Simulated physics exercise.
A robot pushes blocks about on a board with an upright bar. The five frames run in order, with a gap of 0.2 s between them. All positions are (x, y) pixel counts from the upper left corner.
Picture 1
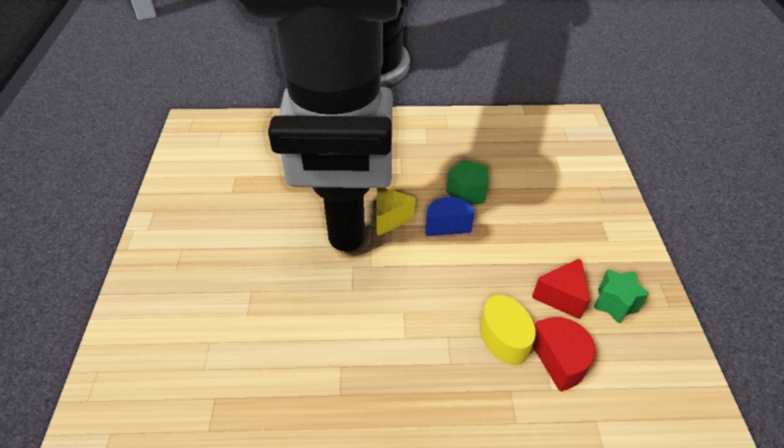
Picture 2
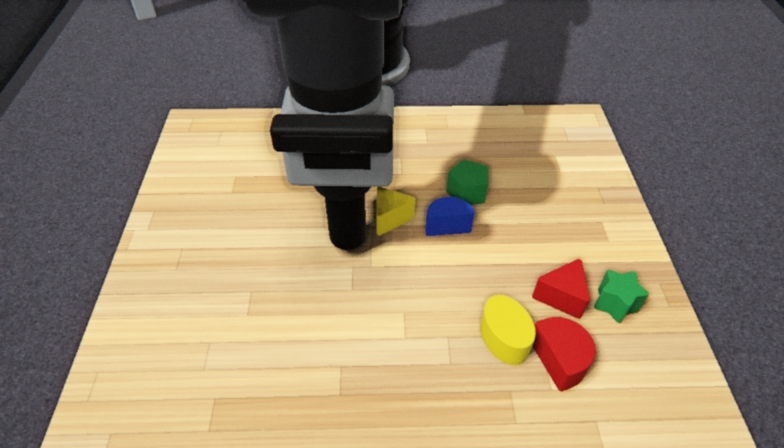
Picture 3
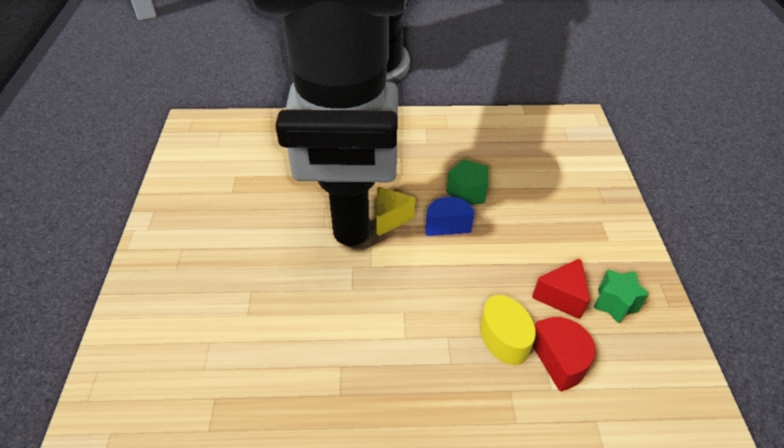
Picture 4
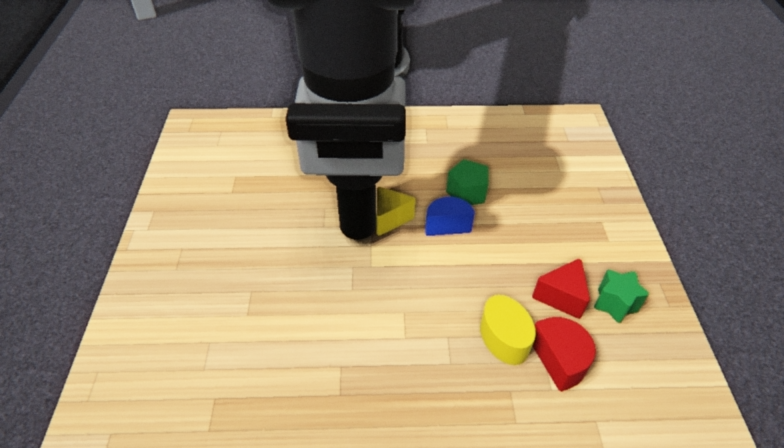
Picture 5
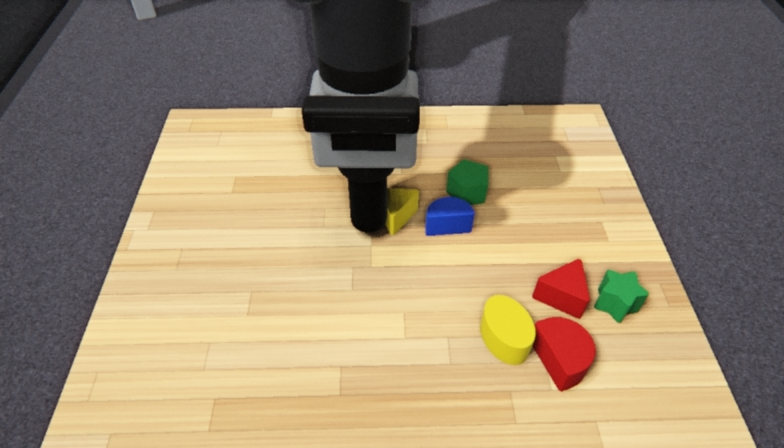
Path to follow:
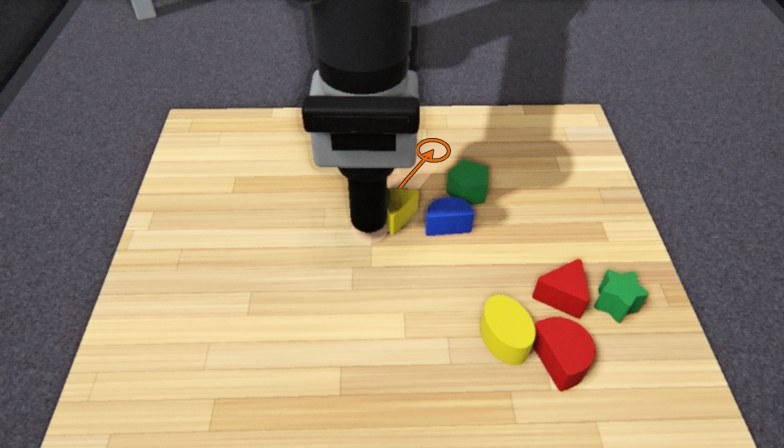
The clip opens on a wooden board holding yellow, blue, green and red blocks, with a black robot arm's upright bar standing just left of a yellow triangle. The bar moves slightly right and away from the viewer, then nudges the triangle a little to the right while the other blocks stay still.
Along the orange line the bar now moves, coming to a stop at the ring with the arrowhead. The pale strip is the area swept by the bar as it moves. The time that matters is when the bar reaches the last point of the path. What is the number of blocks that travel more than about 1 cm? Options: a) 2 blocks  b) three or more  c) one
It's c.
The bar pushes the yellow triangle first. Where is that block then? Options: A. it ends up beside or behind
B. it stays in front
My pick is A.
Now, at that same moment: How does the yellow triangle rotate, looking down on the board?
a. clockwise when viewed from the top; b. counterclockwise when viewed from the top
a
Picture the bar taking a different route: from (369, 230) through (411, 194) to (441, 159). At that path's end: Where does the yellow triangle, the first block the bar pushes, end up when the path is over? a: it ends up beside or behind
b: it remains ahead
I choose a.
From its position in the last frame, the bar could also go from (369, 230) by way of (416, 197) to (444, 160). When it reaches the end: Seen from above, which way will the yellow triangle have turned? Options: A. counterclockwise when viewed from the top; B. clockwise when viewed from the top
My answer is option B.
Path on the board, from (369, 230) by way of (391, 200) and (412, 174) to (433, 150).
On the path given first. One third of the way, bar at (391, 190); yellow triangle at (422, 183), turned 30° clockwise.
Two thirds of the way, bar at (413, 164); yellow triangle at (427, 181), turned 50° clockwise.
At the end, bar at (434, 141); yellow triangle at (427, 181), turned 50° clockwise; green pentagon in place.
